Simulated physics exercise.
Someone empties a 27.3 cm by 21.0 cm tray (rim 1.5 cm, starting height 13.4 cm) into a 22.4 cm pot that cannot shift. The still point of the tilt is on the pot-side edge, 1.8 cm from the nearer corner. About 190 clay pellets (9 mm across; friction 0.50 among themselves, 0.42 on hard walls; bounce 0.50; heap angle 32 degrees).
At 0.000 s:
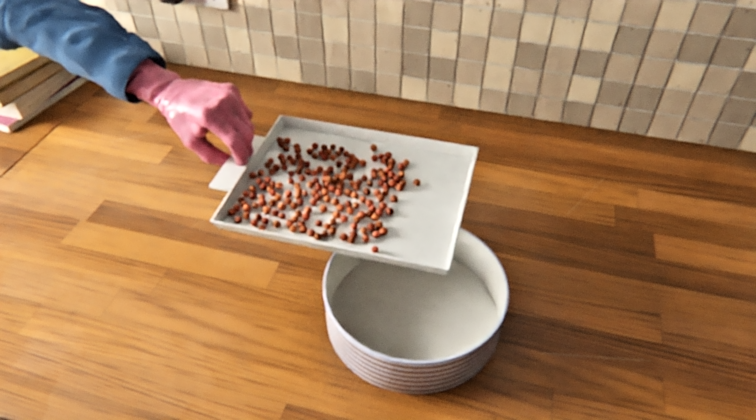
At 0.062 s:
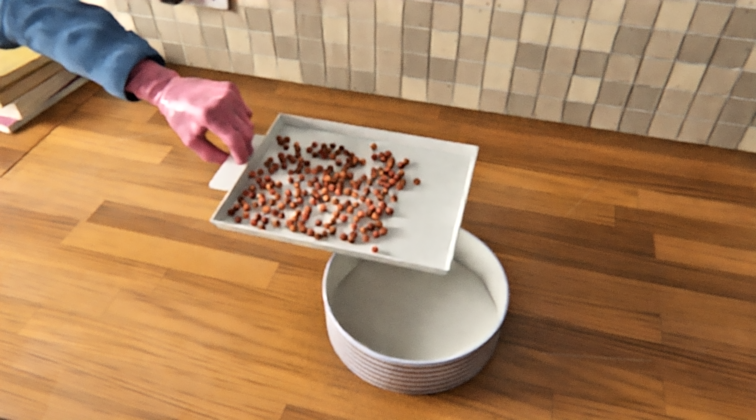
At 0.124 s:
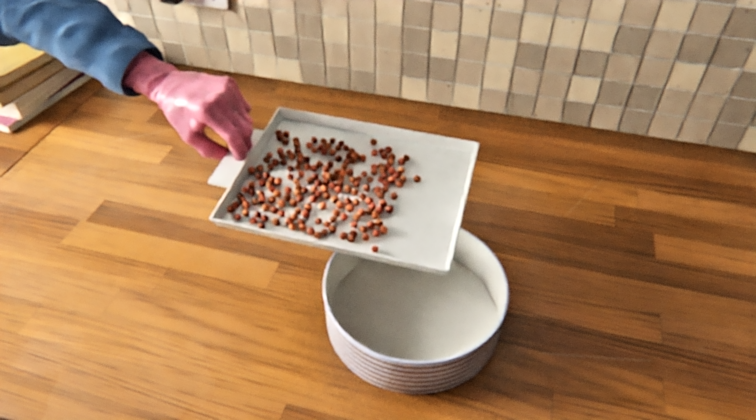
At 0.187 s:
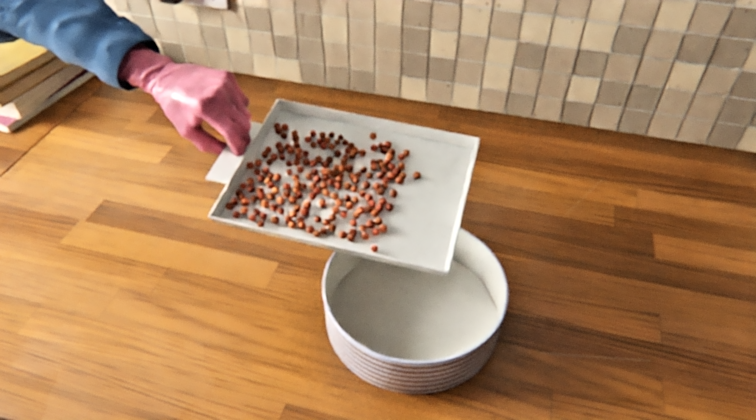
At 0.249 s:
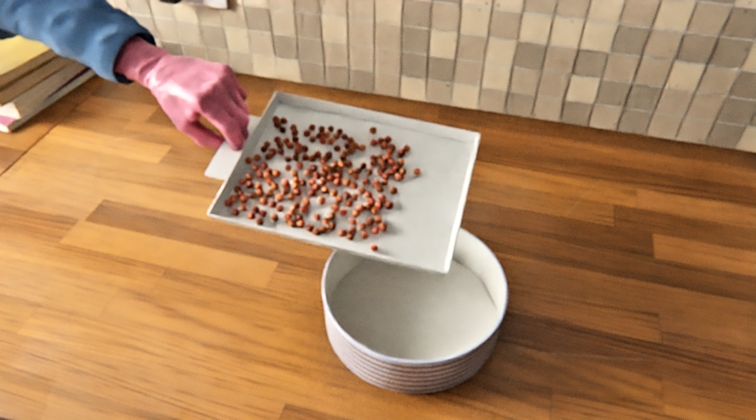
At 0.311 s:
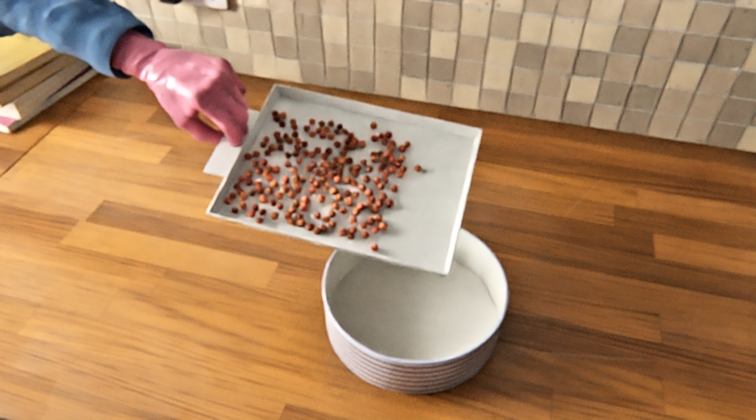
On a wooden kitchen counter, a pink-gloved hand slowly tilting a pale tray of small reddish-brown pellets above a round ribbed pot.
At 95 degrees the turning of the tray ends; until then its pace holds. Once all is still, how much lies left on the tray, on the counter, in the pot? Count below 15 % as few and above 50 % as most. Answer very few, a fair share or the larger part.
Left on the tray: Very few; on the counter: A fair share; in the pot: The larger part.
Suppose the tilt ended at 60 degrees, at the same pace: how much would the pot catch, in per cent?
In that case some 0 per cent.
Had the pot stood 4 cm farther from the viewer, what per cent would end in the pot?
In that case some 30 per cent.
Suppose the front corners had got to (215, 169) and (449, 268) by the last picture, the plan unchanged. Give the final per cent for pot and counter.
Pot 70, counter 30.
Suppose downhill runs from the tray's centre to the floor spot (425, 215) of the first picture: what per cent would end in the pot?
Some 80 per cent.
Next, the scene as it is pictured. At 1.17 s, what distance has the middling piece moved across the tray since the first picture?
Some 8 cm.
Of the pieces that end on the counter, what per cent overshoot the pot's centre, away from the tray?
Some 20 per cent.
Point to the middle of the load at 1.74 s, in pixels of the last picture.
At about (343, 226).
After 1.17 s, tilt 50 degrees; the tray holds 100 %, the pot 0 %.
Then, at 1.74 s, tilt 76 degrees; the tray holds 100 %, the pot 0 %.
After 2.37 s, tilt 95 degrees; the tray holds 0 %, the pot 65 %.
By 3.0 s all is still; tray 0 %, counter 35 %, pot 65 %.
